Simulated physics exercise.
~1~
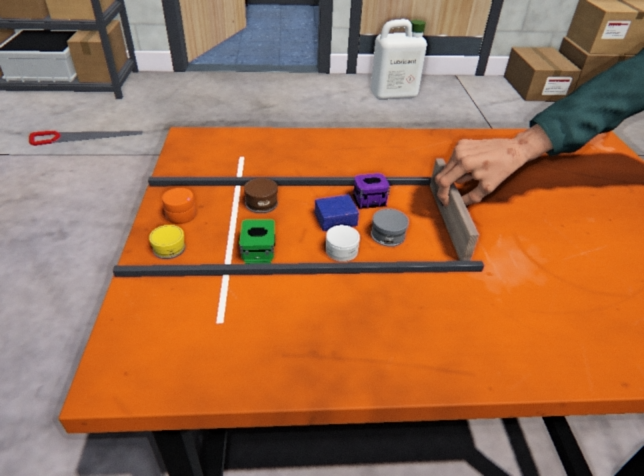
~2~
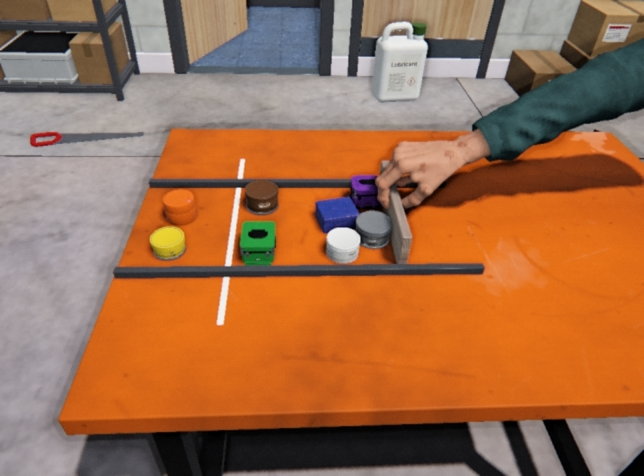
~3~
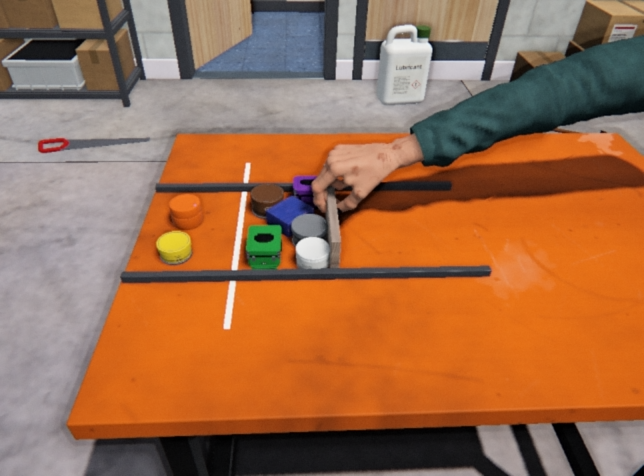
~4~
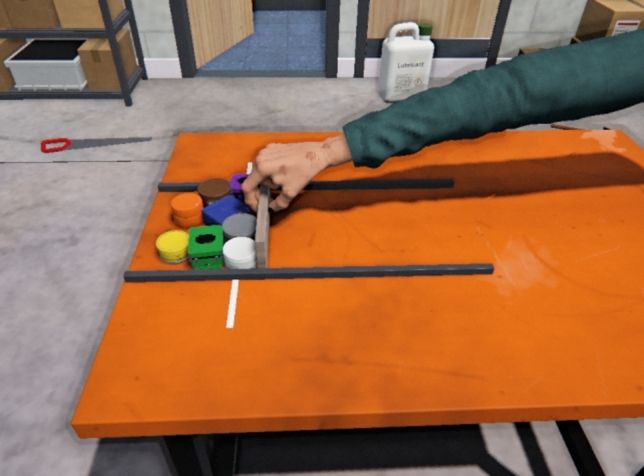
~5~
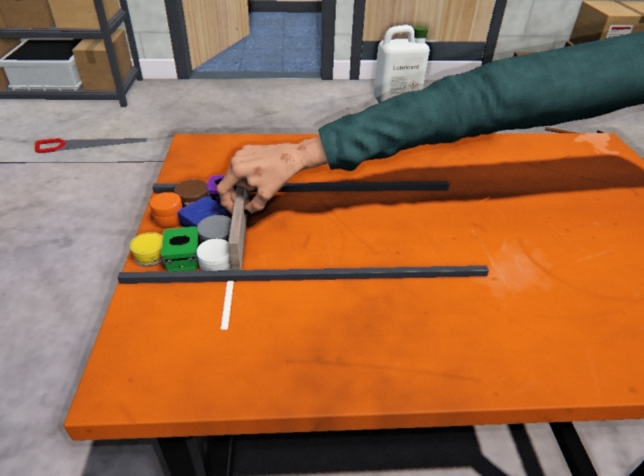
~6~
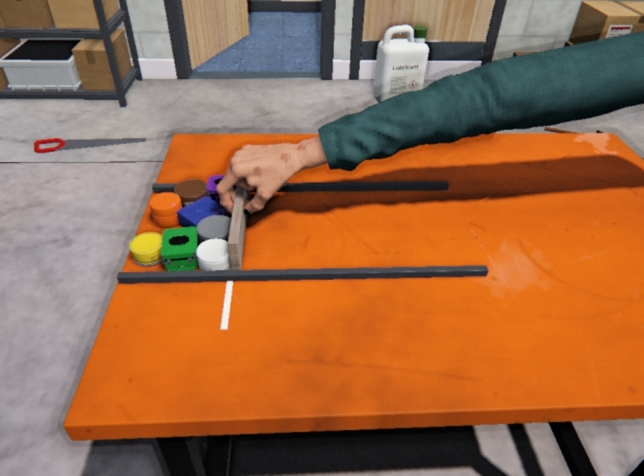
A hand in a green sleeve pushed a small grey board leftward between two dark rails on an orange table, gathering colourful pots and blocks into a cluster, then stopped near the white tape line with everything still on the table.
